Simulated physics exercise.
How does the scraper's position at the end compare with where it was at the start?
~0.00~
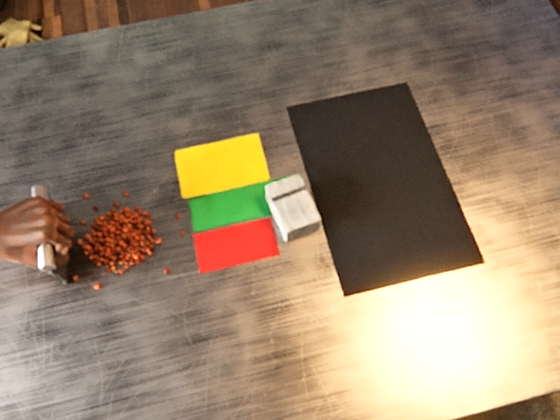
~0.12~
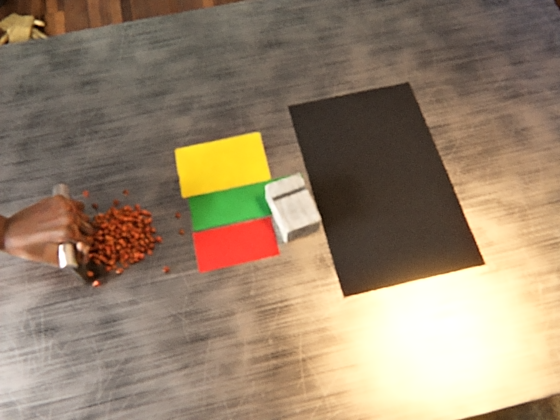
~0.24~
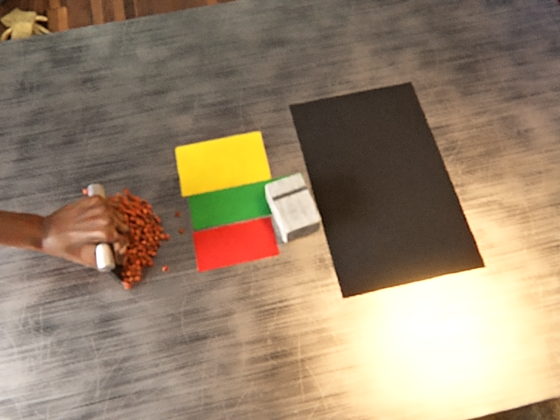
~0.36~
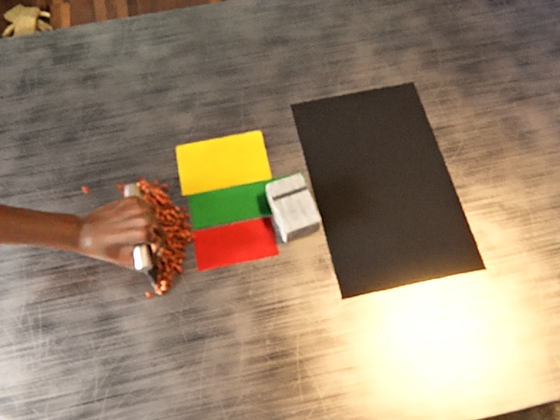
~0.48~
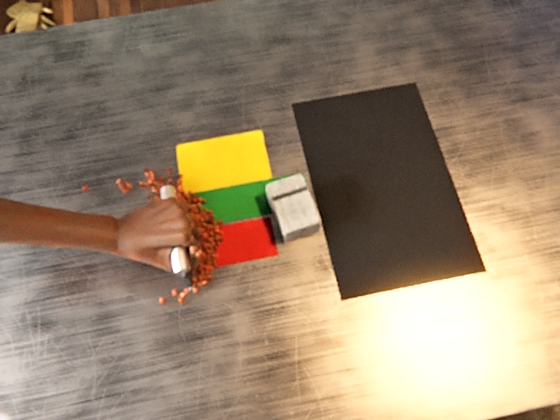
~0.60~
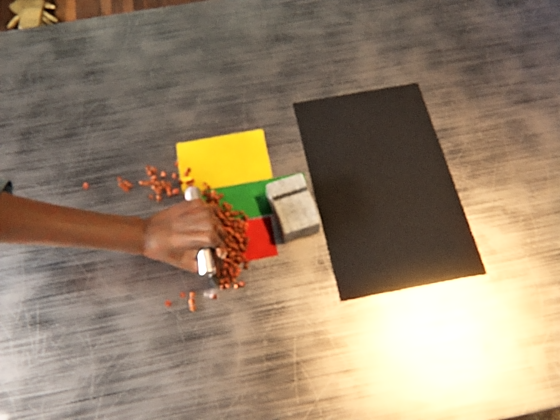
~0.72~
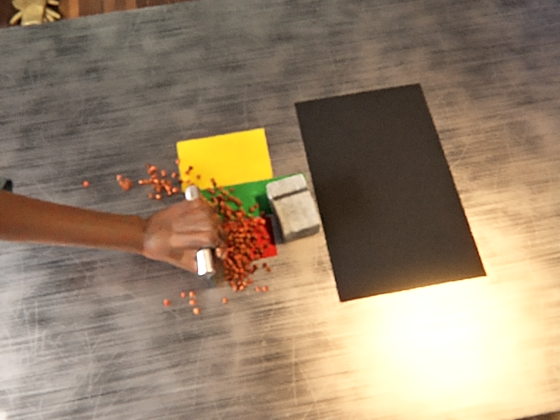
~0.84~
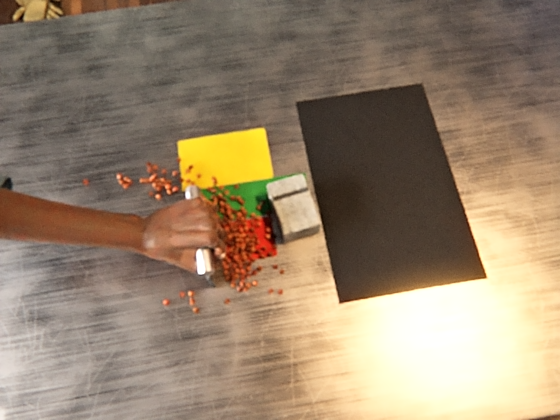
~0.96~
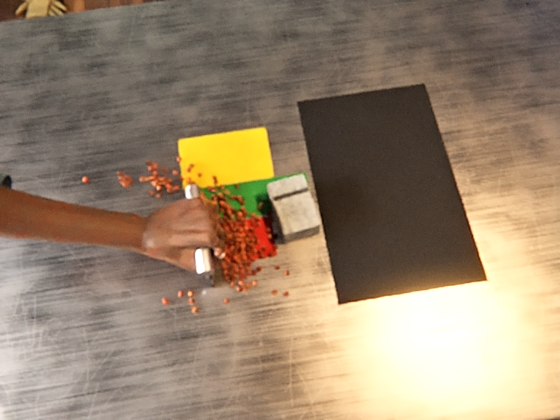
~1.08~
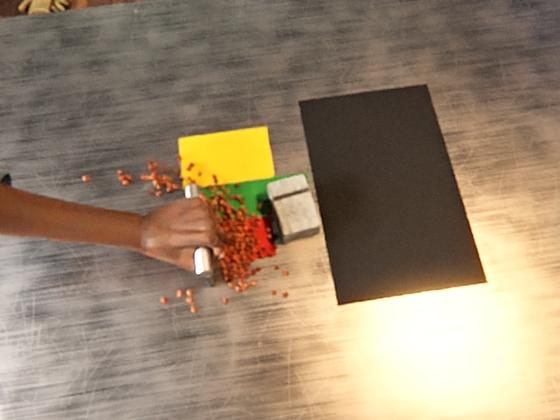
It starts near the left edge of the table, to the left of the pellet heap, and ends further right, at the left side of the green and red mats.
